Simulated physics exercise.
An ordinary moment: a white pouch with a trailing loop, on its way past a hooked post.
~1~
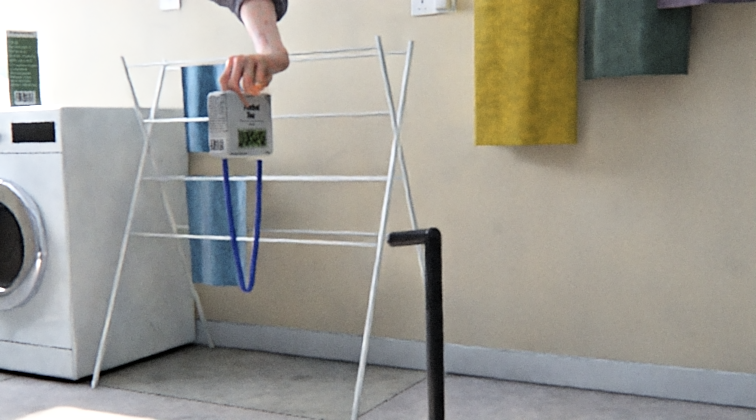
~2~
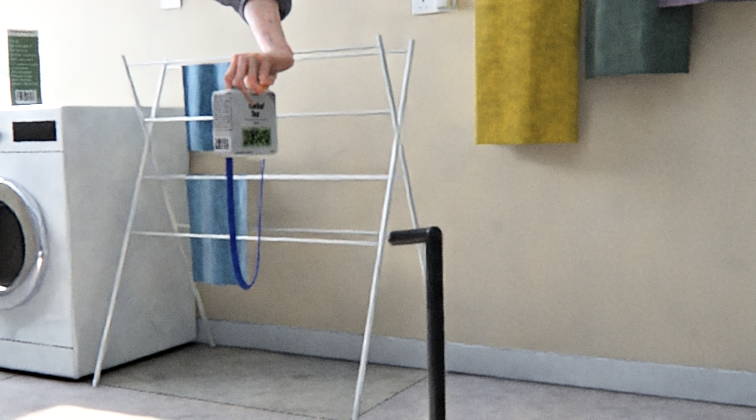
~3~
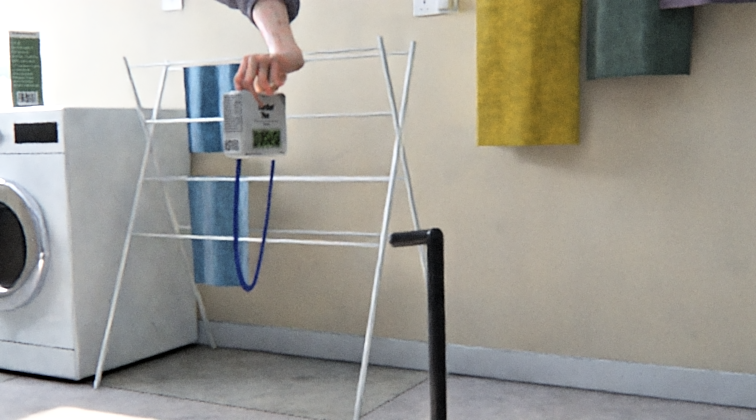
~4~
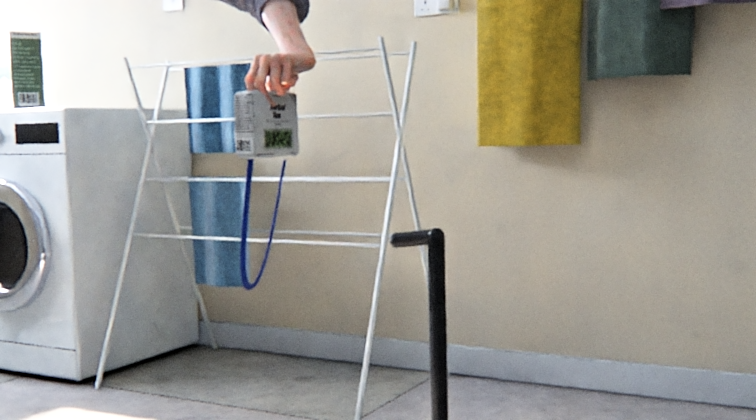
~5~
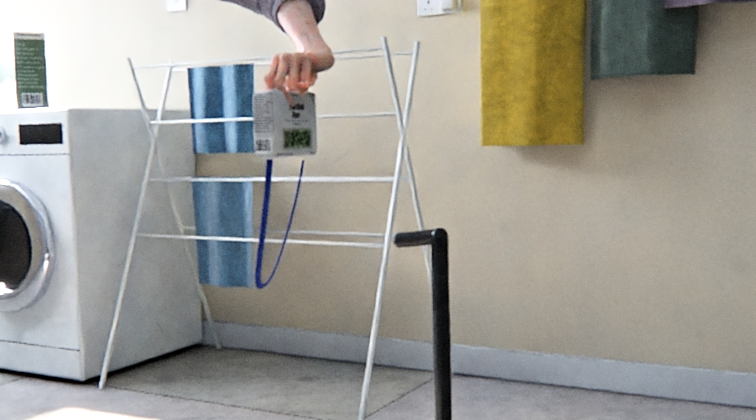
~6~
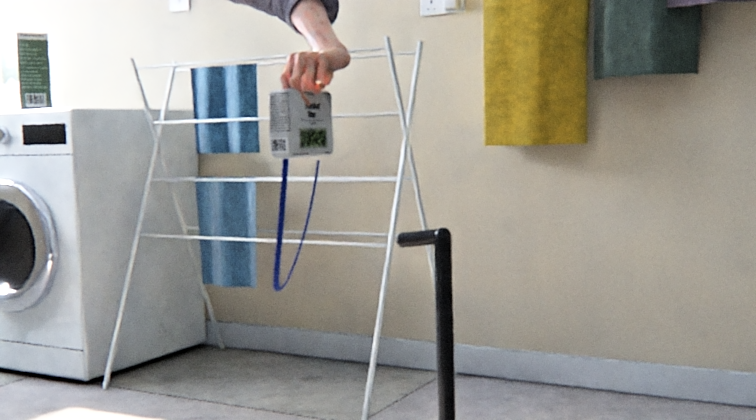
In this clip, a hand holds a small white pouch with a trailing blue loop in front of a white drying rack and moves it slowly a short way to the right, the loop shifting and narrowing beneath it.
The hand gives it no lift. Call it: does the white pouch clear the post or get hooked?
It gets hooked.
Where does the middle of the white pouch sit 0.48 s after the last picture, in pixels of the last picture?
Close to (381, 121).
Then, 0.48 s after the last picture, pouch nearing the post near (381, 121).
Then, 1.04 s after the last picture, pouch past the post near (486, 117).
At rest, pouch past the post near (550, 115); loop tight round the post, hand stopped. The white pouch gets caught.
